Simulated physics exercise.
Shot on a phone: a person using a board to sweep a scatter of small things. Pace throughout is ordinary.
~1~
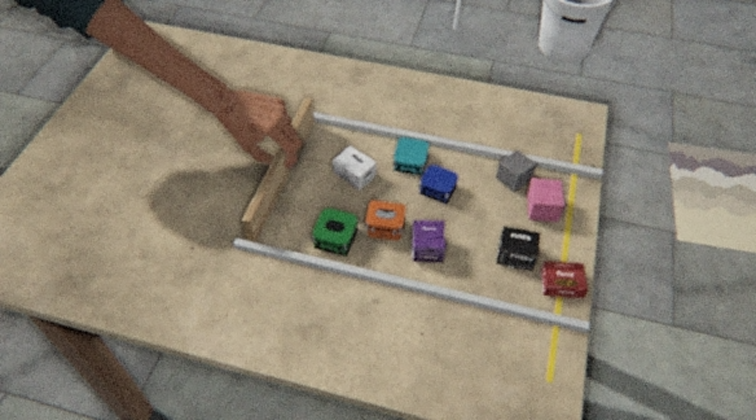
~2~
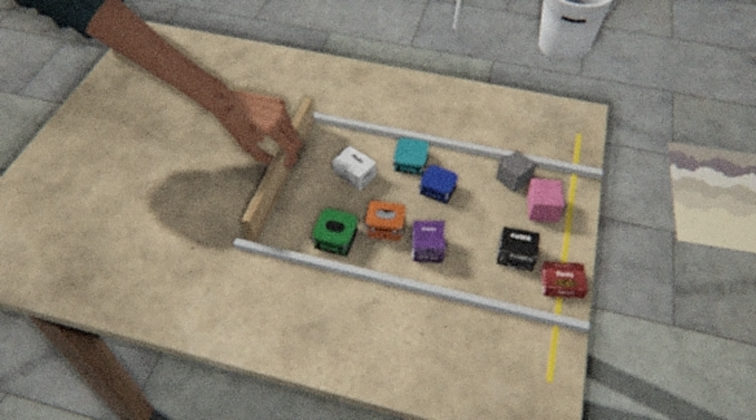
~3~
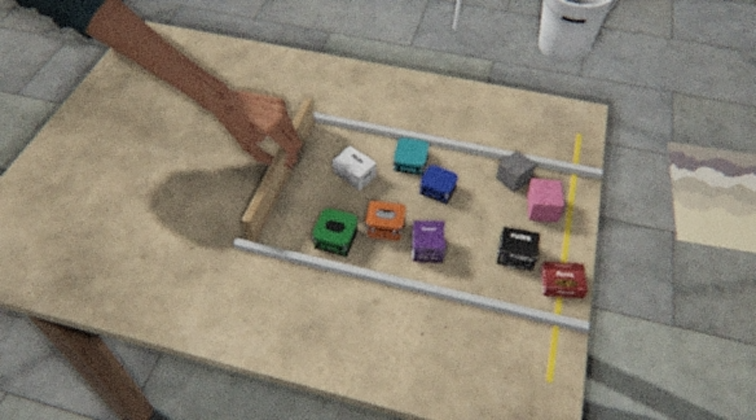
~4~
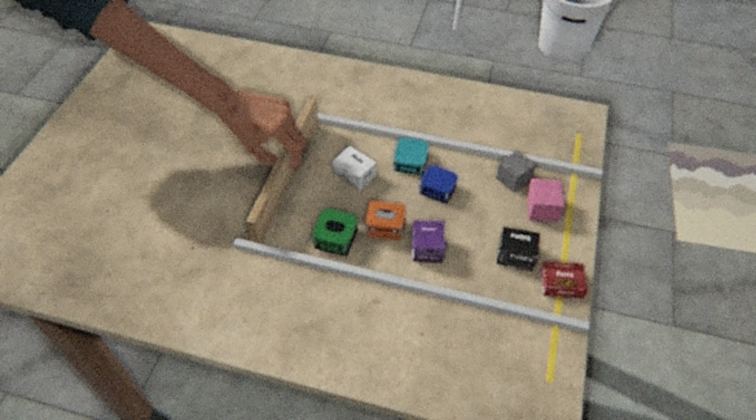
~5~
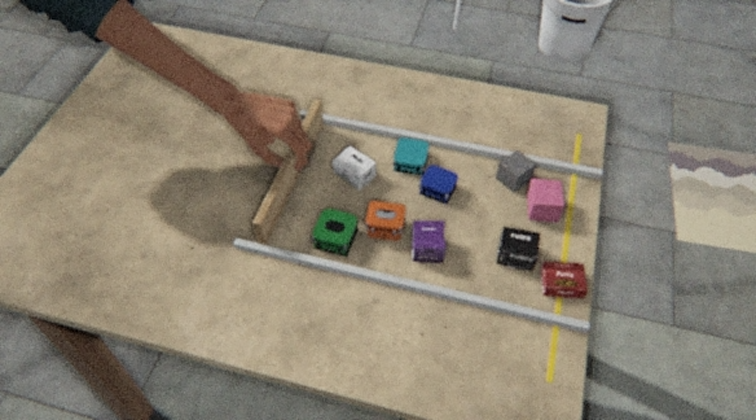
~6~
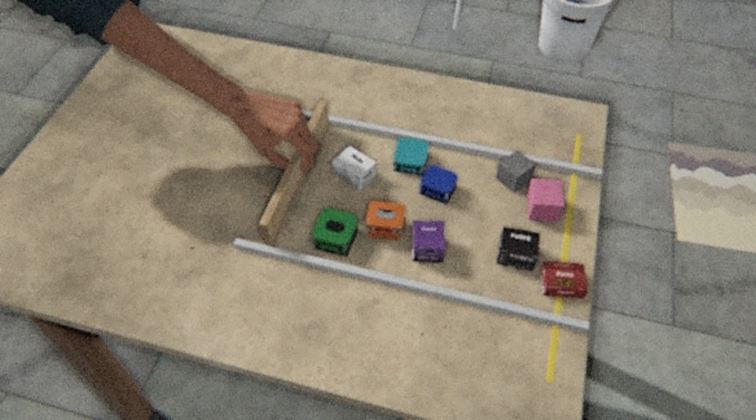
In this clip, a hand holds a wooden board upright on a table near scattered small colourful boxes and blocks between two pale rails, keeps it nearly still, then slides it slightly right while the boxes stay in place.
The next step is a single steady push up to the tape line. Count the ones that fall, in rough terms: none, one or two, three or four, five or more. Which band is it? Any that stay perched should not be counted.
The band is five or more.
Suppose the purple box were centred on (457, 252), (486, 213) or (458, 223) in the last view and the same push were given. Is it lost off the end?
In order, it goes down; goes down; goes down.
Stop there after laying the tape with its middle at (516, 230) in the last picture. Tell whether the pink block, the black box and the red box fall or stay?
The pink block? It does not stay. The black box? It is safe. The red box? It does not stay.
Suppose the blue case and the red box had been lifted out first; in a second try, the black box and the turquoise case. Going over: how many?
Result: 4 in the first case, with 4 in the second.
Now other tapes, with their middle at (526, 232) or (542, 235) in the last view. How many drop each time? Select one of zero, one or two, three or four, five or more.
In order: Three or four and three to four.
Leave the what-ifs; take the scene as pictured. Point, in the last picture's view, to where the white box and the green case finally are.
About (590, 216), and the other about (582, 290).
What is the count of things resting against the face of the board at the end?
Result: 4 in all.
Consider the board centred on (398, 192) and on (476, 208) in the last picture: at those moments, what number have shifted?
The counts are 6 and 10.
Soon after, none off yet; red box at rest near (563, 280); pink block at rest near (545, 200); black box at rest near (518, 249).
At rest, the number that fall off is five or more; fallen, blue case, purple box, grey block, black box, pink block and red box.
